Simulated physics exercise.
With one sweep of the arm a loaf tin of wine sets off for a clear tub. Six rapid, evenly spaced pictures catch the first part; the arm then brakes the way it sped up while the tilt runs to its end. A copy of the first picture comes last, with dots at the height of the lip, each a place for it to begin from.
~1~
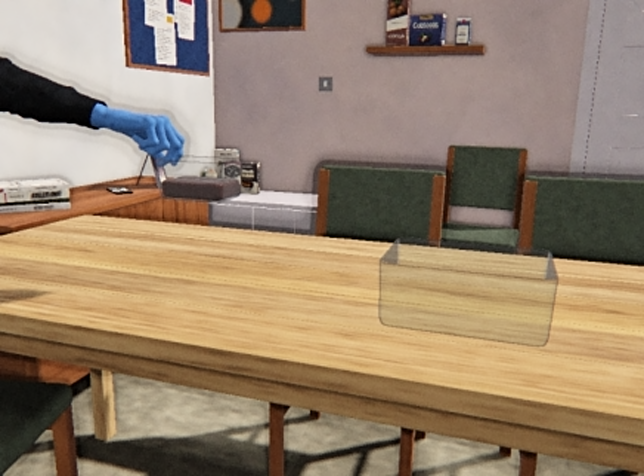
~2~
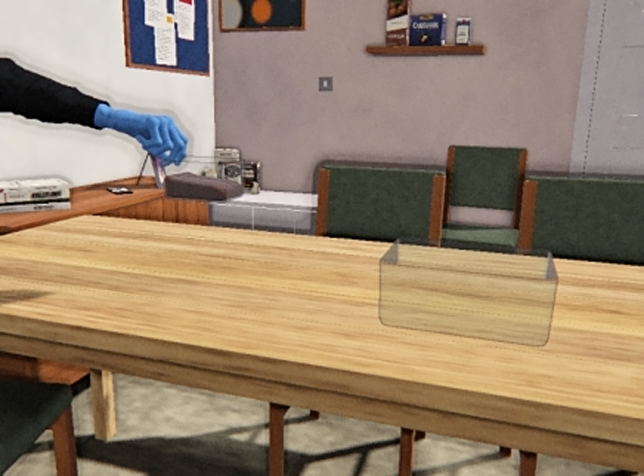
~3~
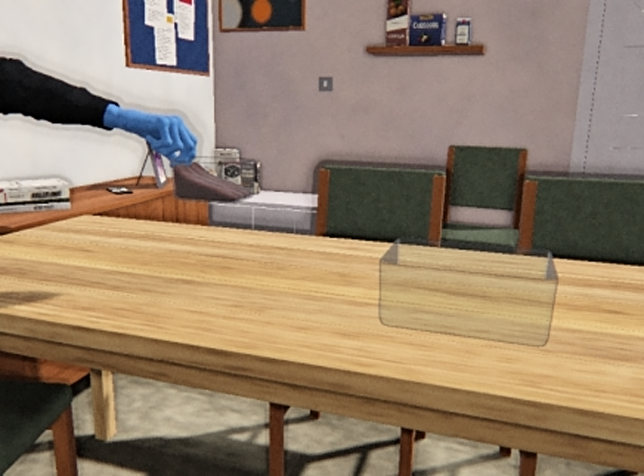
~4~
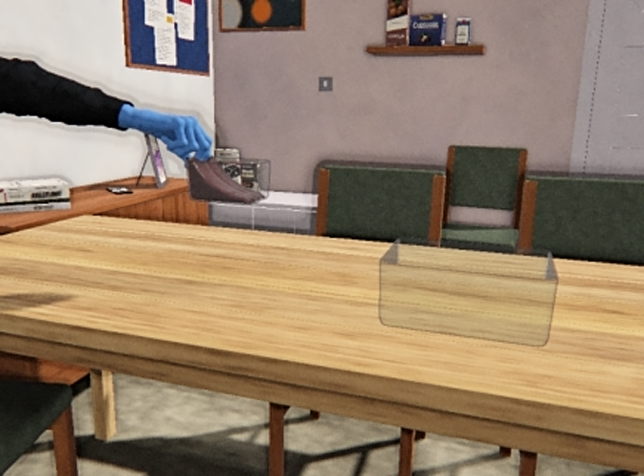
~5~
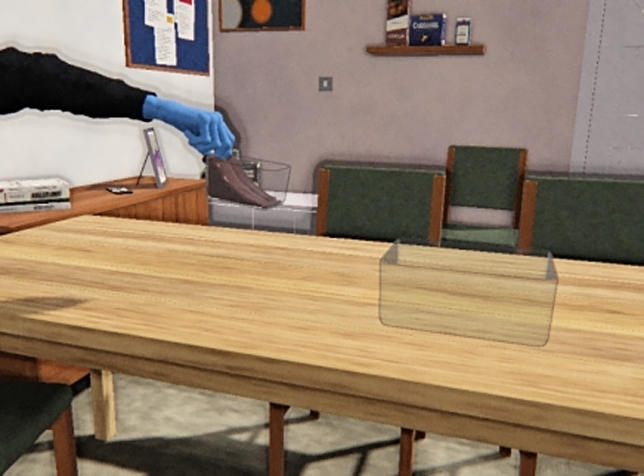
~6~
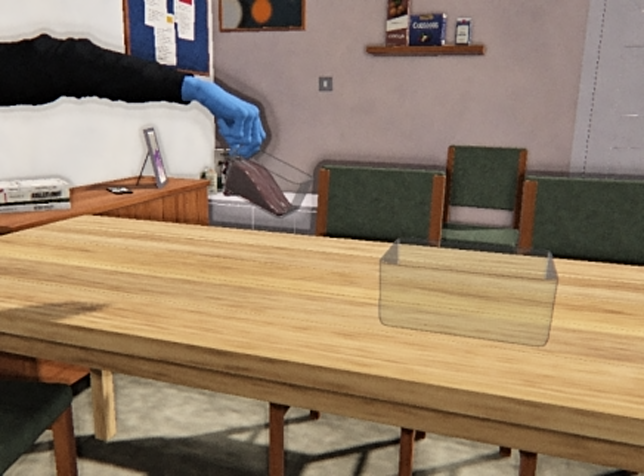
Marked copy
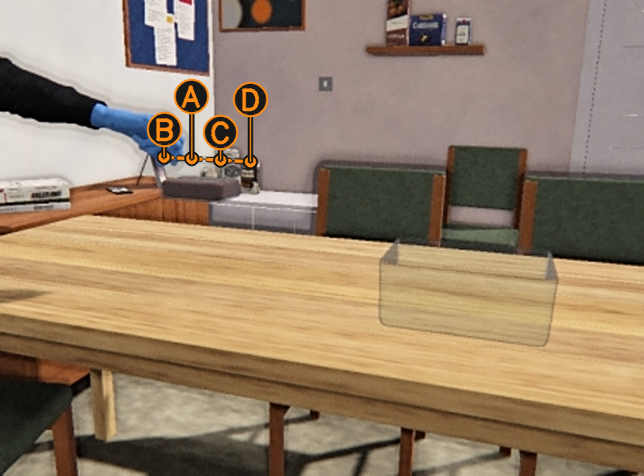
The footage shows a blue-gloved hand carrying a see-through container of dark reddish wine rightward behind a wooden table holding a clear tub; the wine slants and slips over the rim, then the container tilts as the arm extends.
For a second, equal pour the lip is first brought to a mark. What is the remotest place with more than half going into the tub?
That is place D.
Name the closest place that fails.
Place C.
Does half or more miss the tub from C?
Yes, it does.
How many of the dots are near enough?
One.
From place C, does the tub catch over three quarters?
No.
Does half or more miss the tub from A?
Yes, it does.
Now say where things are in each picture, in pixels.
Upright, lip at (232, 160); tub from (379, 323) to (548, 346); nothing has left yet, in the first frame.
Upright, lip at (235, 161); nothing has left yet, in the second frame.
Upright, lip at (245, 161); nothing has left yet, in the third frame.
Upright, lip at (261, 162); wine is over the rim, down to (200, 159), in the fourth frame.
Tipped about 7°, lip at (283, 168); wine is over the rim, down to (212, 161), in the fifth frame.
Tipped about 23°, lip at (306, 180); wine is over the rim, down to (230, 173), in the sixth frame.
In orange, A at (191, 158); B at (164, 157); C at (220, 160); D at (250, 161).
If A is chosen, about 13 % lands in the tub, 81 % falls short and 6 % goes beside or beyond.
If B is chosen, about 5 % lands in the tub, 92 % falls short and 3 % goes beside or beyond.
If C is chosen, about 35 % lands in the tub, 59 % falls short and 7 % goes beside or beyond.
If D is chosen, about 67 % lands in the tub, 28 % falls short and 4 % goes beside or beyond.
